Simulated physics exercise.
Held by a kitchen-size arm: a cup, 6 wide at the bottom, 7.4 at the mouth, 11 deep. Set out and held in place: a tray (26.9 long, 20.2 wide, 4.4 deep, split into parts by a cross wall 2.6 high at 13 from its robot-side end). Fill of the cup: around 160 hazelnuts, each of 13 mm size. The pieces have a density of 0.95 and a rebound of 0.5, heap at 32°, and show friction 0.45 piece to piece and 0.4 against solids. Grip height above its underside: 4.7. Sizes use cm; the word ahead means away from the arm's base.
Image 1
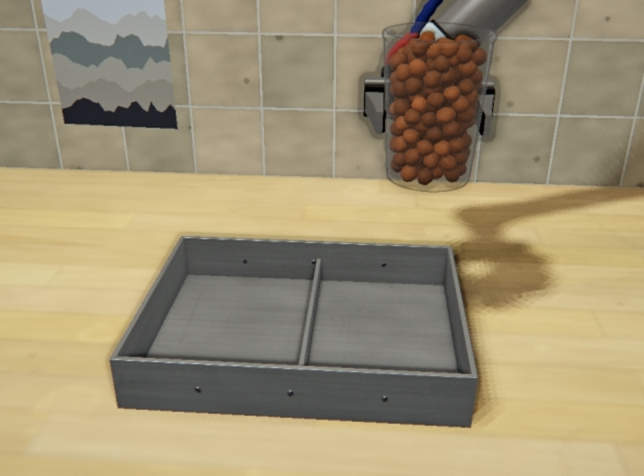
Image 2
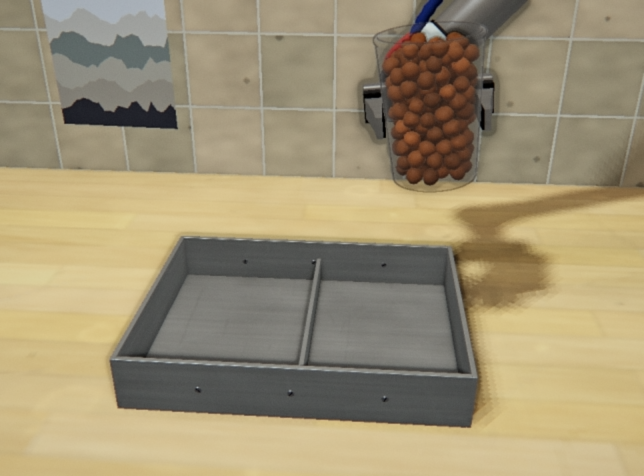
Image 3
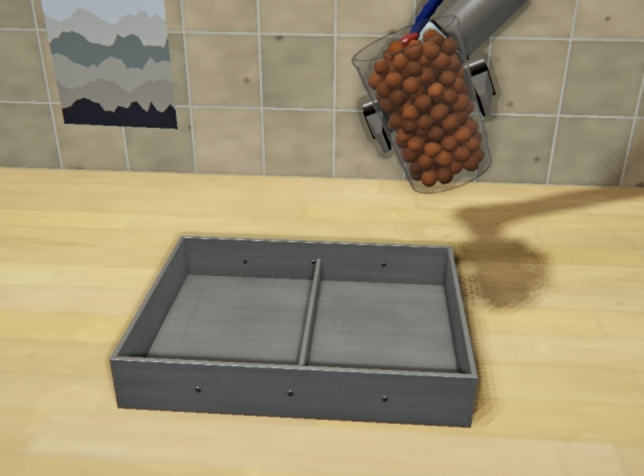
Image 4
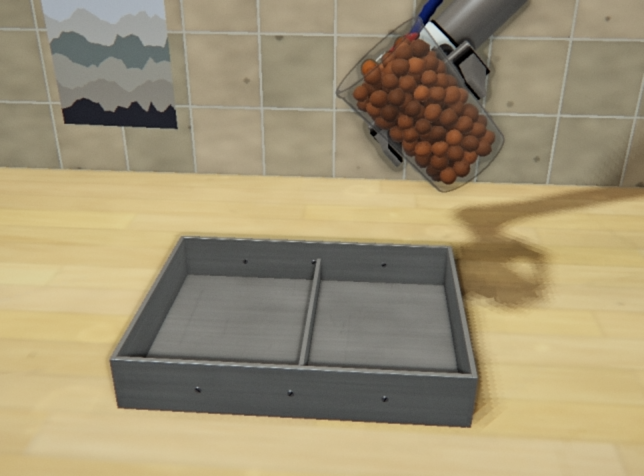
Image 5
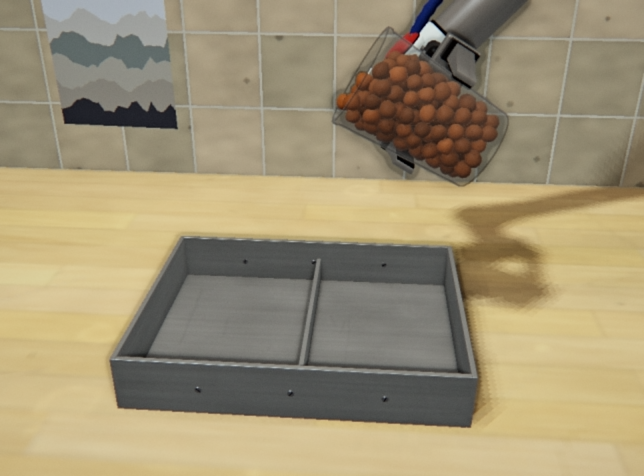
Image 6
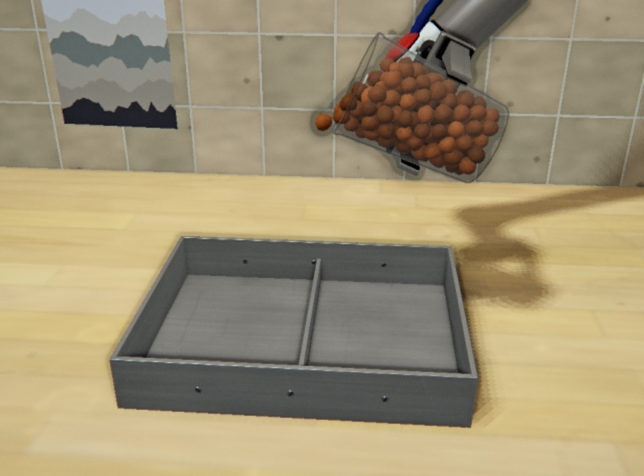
A grey robot arm reaches in from the upper right over a pale wooden counter, seen from a fixed, slightly raised view facing a beige tiled wall. It holds a clear cup full of reddish-brown hazelnuts above a dark grey tray with two compartments, a layered mountain print hanging at left. The cup tilts steadily leftward, the nuts shift toward its rim, and one emerges at the lip.
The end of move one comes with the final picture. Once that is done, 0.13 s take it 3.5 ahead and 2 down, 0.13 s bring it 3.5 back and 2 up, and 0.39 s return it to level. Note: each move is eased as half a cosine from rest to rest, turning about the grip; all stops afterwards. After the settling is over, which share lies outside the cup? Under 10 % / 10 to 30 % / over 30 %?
10 to 30 %.
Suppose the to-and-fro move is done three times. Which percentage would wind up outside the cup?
In that case, some 20 per cent.
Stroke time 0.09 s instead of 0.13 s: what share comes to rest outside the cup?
In that case about 20 in a hundred.
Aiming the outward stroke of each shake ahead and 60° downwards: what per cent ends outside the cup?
It comes to around 5 percent.
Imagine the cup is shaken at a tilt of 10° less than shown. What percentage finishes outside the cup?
Roughly 5 percent.
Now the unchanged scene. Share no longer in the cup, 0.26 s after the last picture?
Around 10 percent at that moment.
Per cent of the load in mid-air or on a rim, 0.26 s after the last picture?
Logged share: Close to 7 per cent.
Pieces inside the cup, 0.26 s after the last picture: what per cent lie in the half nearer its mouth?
Close to 50 in a hundred.
Then, 0.26 s on, tilted 66° forward, highest piece 24 above the table; 145 in the cup, 4 in the far-side part, 12 in flight or on a rim.
Then, 0.52 s on, tilted 17° forward, highest piece 27 above the table; 138 in the cup, 16 in the far-side part, 3 in the robot-side part, 1 on the table or floor, 3 in flight or on a rim.
Then, 0.85 s on, level, highest piece 27 above the table; 138 in the cup, 17 in the far-side part, 5 in the robot-side part, 1 on the table or floor.
Then, 1.90 s on, level, highest piece 27 above the table; 138 in the cup, 17 in the far-side part, 5 in the robot-side part, 1 on the table or floor.
In the end, 138 in the cup, 17 in the far-side part, 5 in the robot-side part, 1 on the table or floor. That is 14 % outside the cup.
